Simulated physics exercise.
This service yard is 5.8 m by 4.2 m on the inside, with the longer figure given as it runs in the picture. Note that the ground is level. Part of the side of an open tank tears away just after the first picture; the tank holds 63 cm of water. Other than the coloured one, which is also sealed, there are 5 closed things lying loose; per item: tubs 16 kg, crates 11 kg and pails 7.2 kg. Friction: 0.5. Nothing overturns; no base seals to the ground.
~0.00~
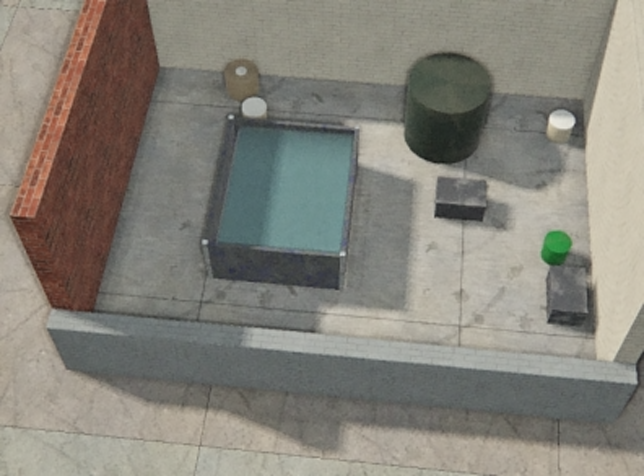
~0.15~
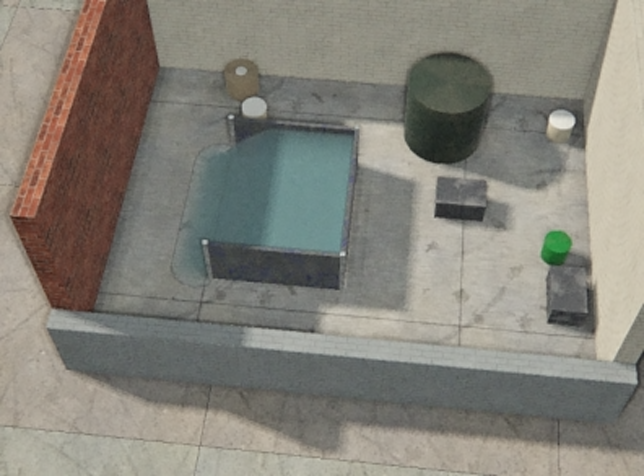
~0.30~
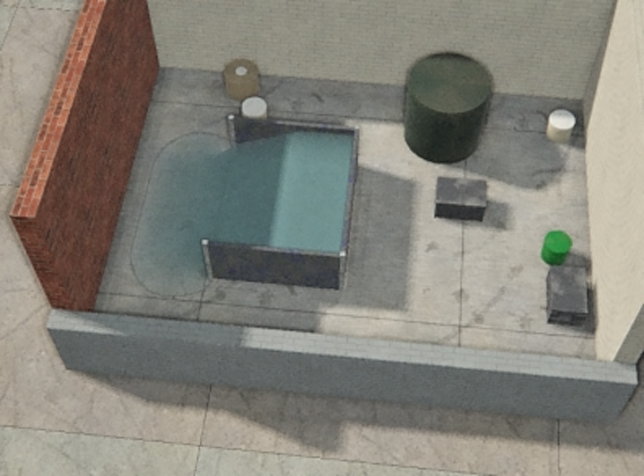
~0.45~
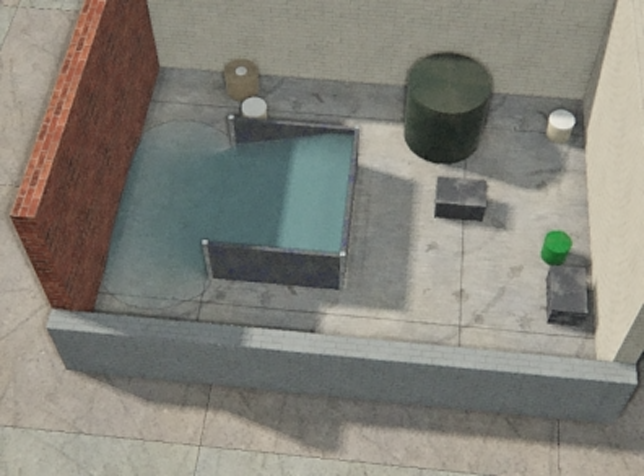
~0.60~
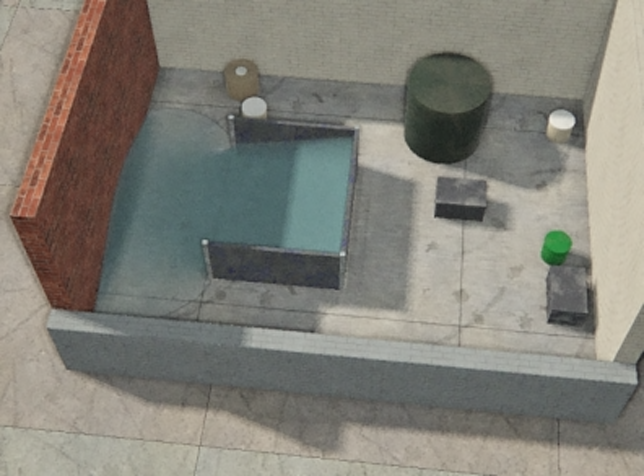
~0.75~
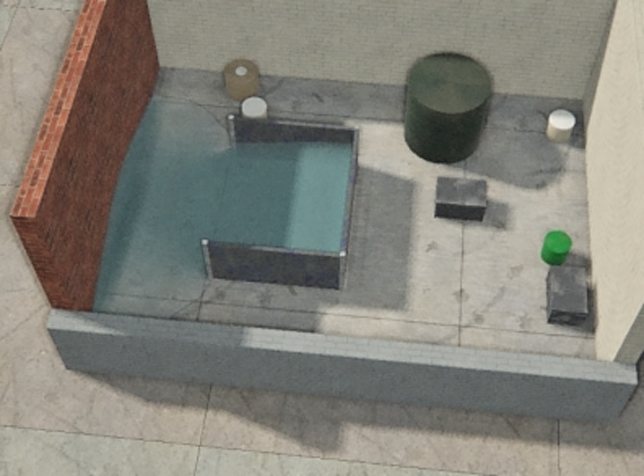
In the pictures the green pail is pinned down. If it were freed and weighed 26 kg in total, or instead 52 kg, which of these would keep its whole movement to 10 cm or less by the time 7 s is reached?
The light setting does the job.
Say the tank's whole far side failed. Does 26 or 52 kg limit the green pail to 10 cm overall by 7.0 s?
Well, in that case the light one does it.
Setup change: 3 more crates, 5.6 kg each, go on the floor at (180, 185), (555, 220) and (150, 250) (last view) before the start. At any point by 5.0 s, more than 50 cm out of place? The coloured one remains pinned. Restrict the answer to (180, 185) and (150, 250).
One after the other: Goes beyond it, then goes beyond it.
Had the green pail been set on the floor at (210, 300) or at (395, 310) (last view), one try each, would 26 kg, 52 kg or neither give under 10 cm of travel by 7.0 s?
Light one suffices, then heavy one only.
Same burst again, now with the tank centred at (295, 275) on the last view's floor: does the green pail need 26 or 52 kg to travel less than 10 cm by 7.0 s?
Well, then the lighter one is plenty.
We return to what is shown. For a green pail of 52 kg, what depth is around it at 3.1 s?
Around 0 cm.
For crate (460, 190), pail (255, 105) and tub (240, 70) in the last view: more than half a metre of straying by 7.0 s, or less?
First one stays inside, second one crosses the line, third one crosses the line.
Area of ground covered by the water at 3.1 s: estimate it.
Roughly 17 m2.
After 1.4 s the green pail would be 0 cm from its start with 26 kg and 0 cm from its start with 52 kg; 0 cm of water round it then.
After 3.1 s the green pail would be 0 cm from its start with 26 kg and 0 cm from its start with 52 kg; 0 cm of water round it then.
After 4.9 s the green pail would be 0 cm from its start with 26 kg and 0 cm from its start with 52 kg; 8 cm of water round it then.
After 7.0 s the green pail would be 0 cm from its start with 26 kg and 0 cm from its start with 52 kg; 7 cm of water round it then.
